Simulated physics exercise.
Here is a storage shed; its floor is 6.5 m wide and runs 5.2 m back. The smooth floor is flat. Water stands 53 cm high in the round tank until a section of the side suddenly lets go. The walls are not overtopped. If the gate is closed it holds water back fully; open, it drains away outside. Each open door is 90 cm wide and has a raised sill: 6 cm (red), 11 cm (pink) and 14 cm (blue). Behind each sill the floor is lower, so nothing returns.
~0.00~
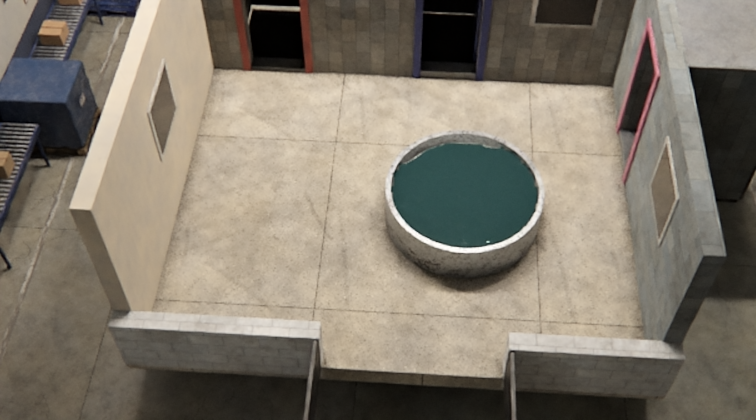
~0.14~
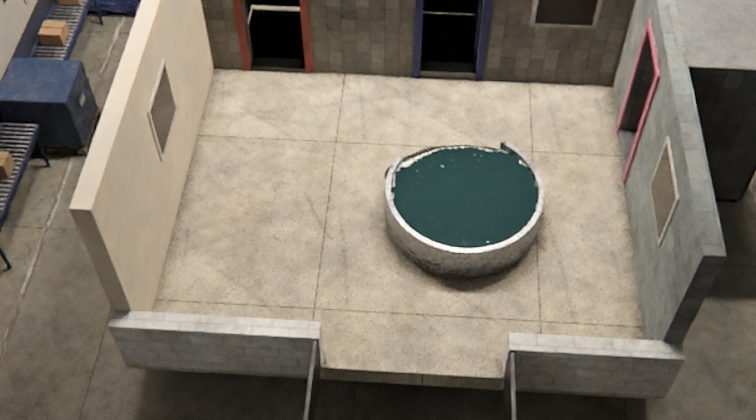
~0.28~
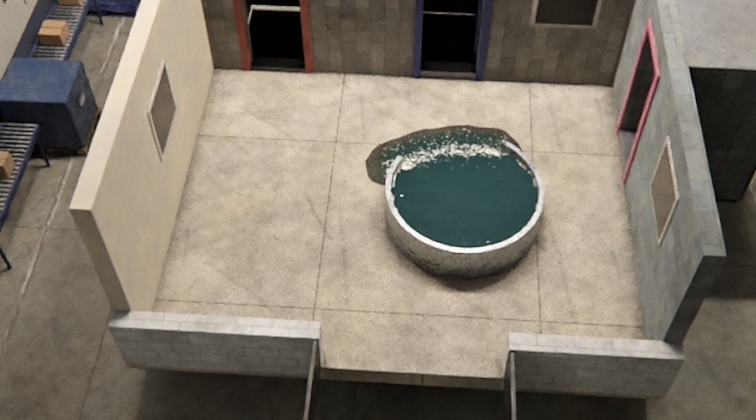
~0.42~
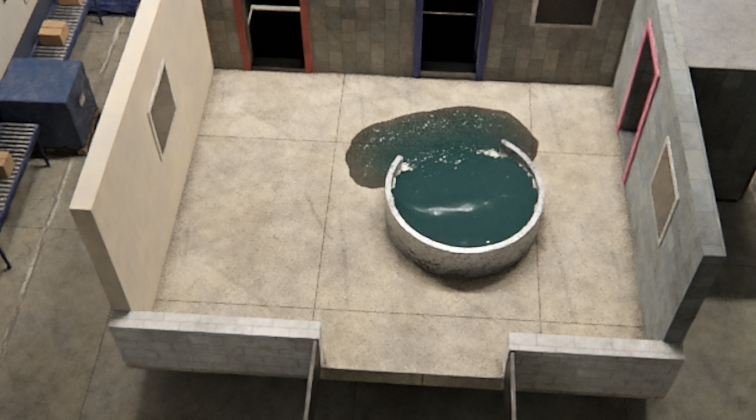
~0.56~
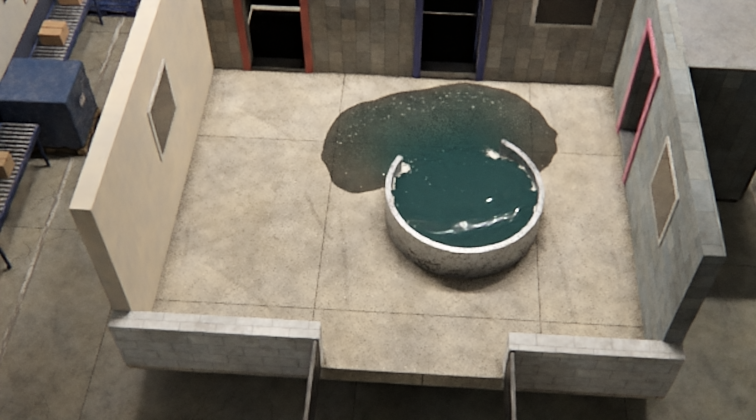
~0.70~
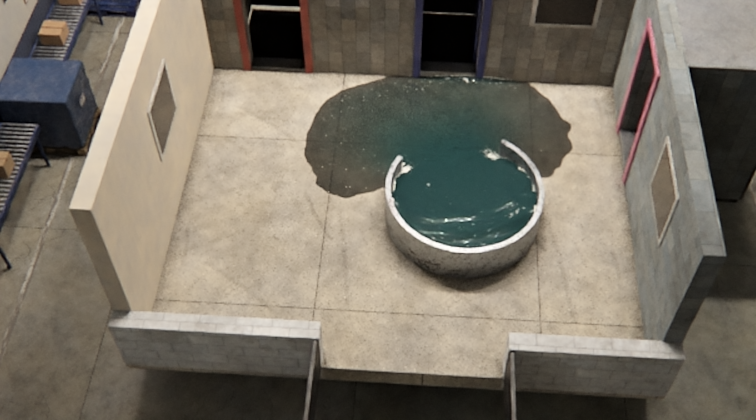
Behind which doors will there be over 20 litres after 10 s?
The water let in: At the red door it exceeds the limit; at the pink door it stays under the limit; at the blue door it exceeds the limit.
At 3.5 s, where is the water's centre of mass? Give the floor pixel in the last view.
At about (408, 142).
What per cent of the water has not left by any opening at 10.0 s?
About 84 per cent.
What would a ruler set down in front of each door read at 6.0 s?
In cm: Red 9, pink 7, blue 8.
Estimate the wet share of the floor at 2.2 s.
About 30 per cent.
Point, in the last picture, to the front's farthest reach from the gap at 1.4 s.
Near (258, 74).
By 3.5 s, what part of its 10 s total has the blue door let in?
About 100 per cent.
After 1.4 s water covers 25 % of the floor and is deepest (32 cm) near (412, 81); red door 8 cm at the sill, 0 L in, pink door not reached, blue door 29 cm at the sill, 21 L in.
After 2.2 s water covers 30 % of the floor and is deepest (27 cm) near (214, 72); red door 11 cm at the sill, 4 L in, pink door not reached, blue door 27 cm at the sill, 81 L in.
After 3.5 s water covers 45 % of the floor and is deepest (22 cm) near (212, 79); red door 8 cm at the sill, 15 L in, pink door 8 cm at the sill, 0 L in, blue door 16 cm at the sill, 122 L in.
After 6.0 s water covers 85 % of the floor and is deepest (12 cm) near (149, 328); red door 9 cm at the sill, 36 L in, pink door 7 cm at the sill, 0 L in, blue door 8 cm at the sill, 125 L in.
After 10.0 s water covers 100 % of the floor and is deepest (8 cm) near (584, 284); red door 5 cm at the sill, 47 L in, pink door 4 cm at the sill, 0 L in, blue door 4 cm at the sill, 125 L in.
